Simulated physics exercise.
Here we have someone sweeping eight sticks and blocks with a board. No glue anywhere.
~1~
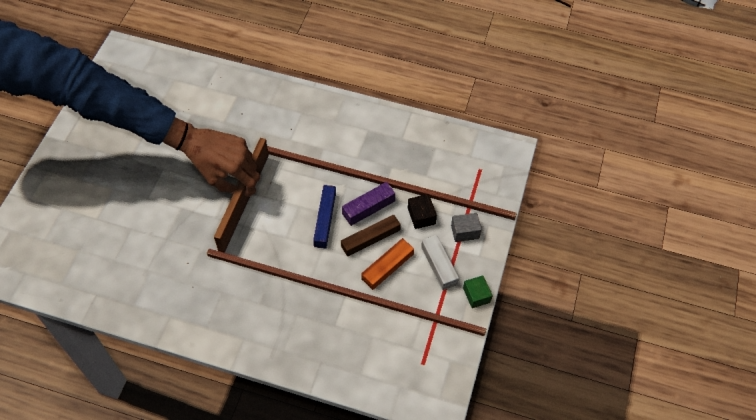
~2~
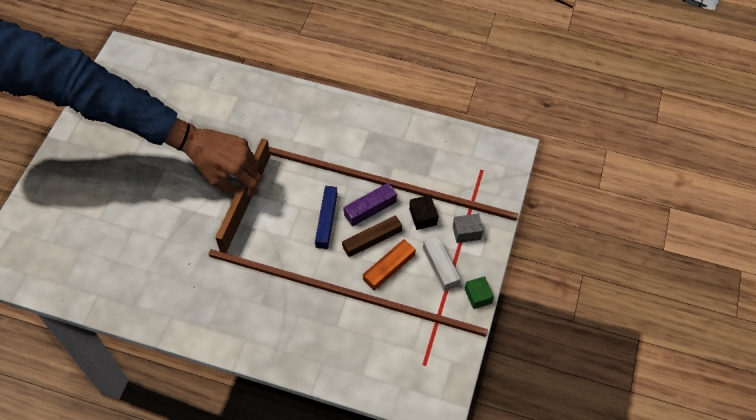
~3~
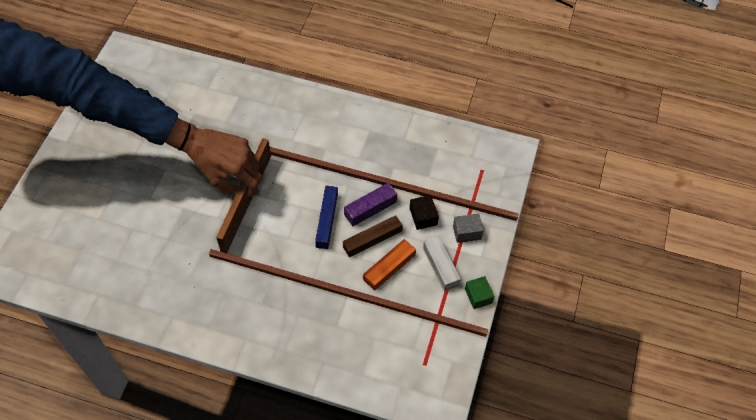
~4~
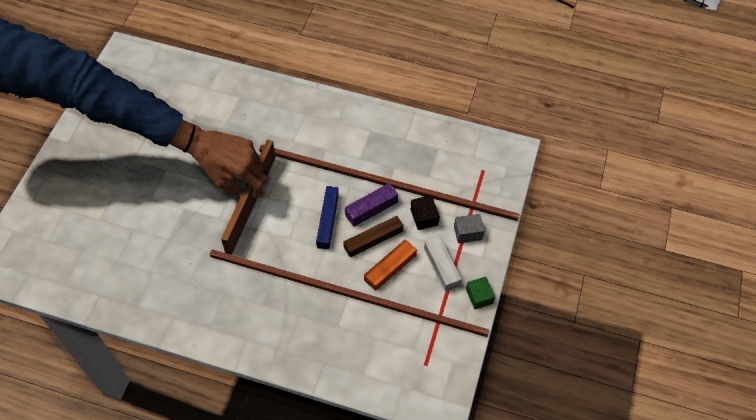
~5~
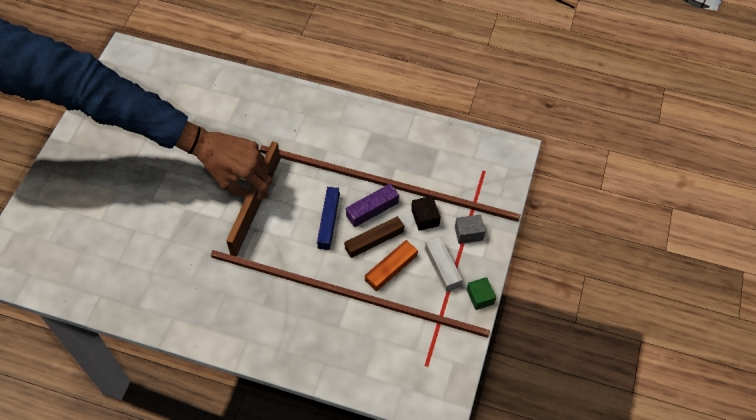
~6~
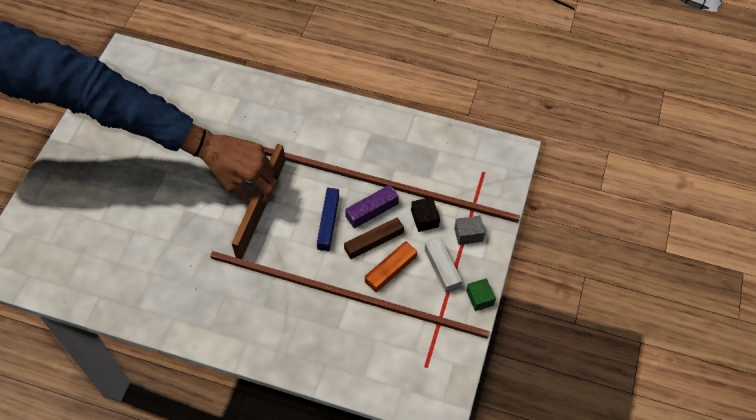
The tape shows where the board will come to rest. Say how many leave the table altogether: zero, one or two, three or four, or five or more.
Here the number that fall off is three or four.
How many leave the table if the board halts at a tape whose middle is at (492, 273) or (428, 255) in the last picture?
It would be 7 and 0.
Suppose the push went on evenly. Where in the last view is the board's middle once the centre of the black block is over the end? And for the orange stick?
Its middle is around (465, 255) and around (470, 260).
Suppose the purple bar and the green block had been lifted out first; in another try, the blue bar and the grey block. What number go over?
The counts: 0 and 1.
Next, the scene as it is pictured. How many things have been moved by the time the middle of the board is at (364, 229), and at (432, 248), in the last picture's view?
By then 4, and 8.
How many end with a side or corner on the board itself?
It touches 1.
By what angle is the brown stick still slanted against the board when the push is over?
Some 25 degrees.
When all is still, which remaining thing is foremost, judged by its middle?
The black block.
Soon after, none off yet; green block at rest near (481, 295); grey block at rest near (469, 230); white stick at rest near (443, 265).
After that, none off yet; green block displaced about its own width near (498, 300); grey block displaced about its own width near (499, 241); white stick displaced about its own width near (487, 279).
In the end, the number that fall off is three or four; gone, white stick, grey block and green block.
